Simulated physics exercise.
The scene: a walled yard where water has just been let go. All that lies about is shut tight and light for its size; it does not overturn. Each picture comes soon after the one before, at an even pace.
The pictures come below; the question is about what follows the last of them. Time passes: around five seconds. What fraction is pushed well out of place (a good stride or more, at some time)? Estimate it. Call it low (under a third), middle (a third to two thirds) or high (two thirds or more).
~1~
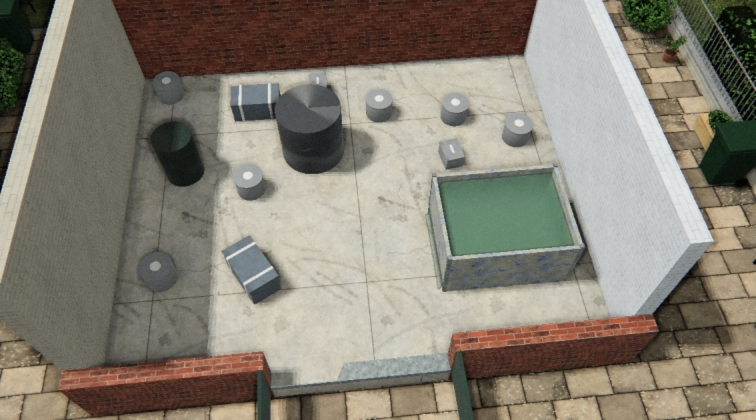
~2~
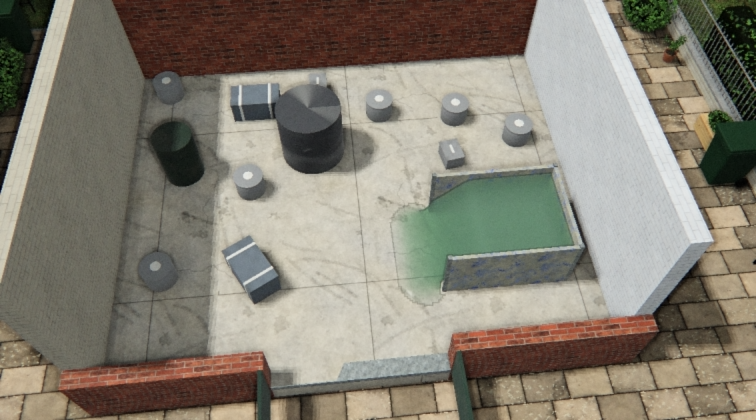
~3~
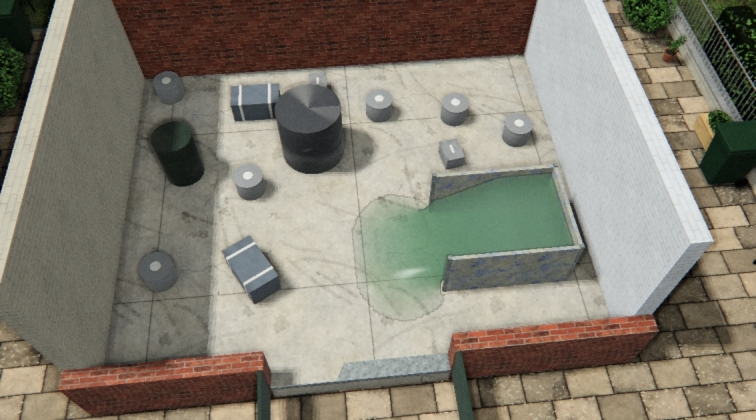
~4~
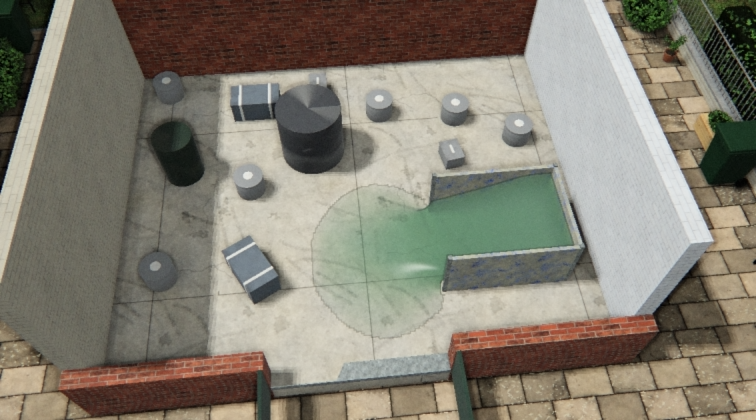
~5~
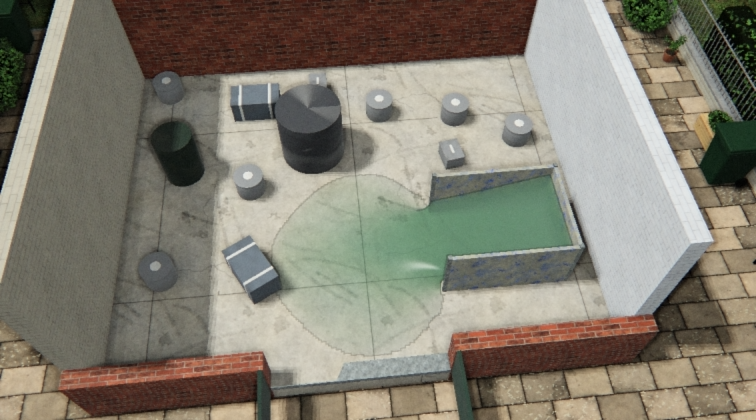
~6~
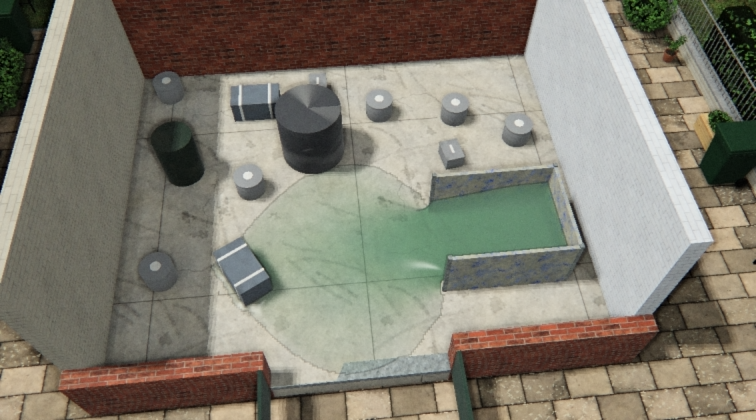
Middle.
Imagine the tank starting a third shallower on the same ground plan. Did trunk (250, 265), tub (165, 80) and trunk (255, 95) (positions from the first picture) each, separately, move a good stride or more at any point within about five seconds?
The first did it, the next came up short, and the last came up short.
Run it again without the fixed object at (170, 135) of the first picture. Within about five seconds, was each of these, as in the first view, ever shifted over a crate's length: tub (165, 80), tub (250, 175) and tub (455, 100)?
Each in the order asked: Got moved a good way; got moved a good way; moved little if at all.
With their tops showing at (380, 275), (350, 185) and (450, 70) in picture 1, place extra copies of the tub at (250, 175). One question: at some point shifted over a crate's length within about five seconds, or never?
One after the other: That far or more, that far or more, under that.
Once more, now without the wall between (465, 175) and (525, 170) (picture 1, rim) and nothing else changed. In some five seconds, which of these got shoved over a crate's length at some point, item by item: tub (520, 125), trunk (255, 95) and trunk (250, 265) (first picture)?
Taking them in order, displaced that much, displaced that much, less than that.
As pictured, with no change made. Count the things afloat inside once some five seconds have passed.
The count comes to 5.
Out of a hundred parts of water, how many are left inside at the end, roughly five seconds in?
Estimate: Near 86 in a hundred.
A moment on, 1 of 10 are well off their spots; 0 afloat.
Next, 2 of 10 are well off their spots; 3 afloat.
Later, 2 of 10 are well off their spots; 4 afloat.
In the end, 3 of 10 are well off their spots, and 4 have been at some point; 5 afloat.
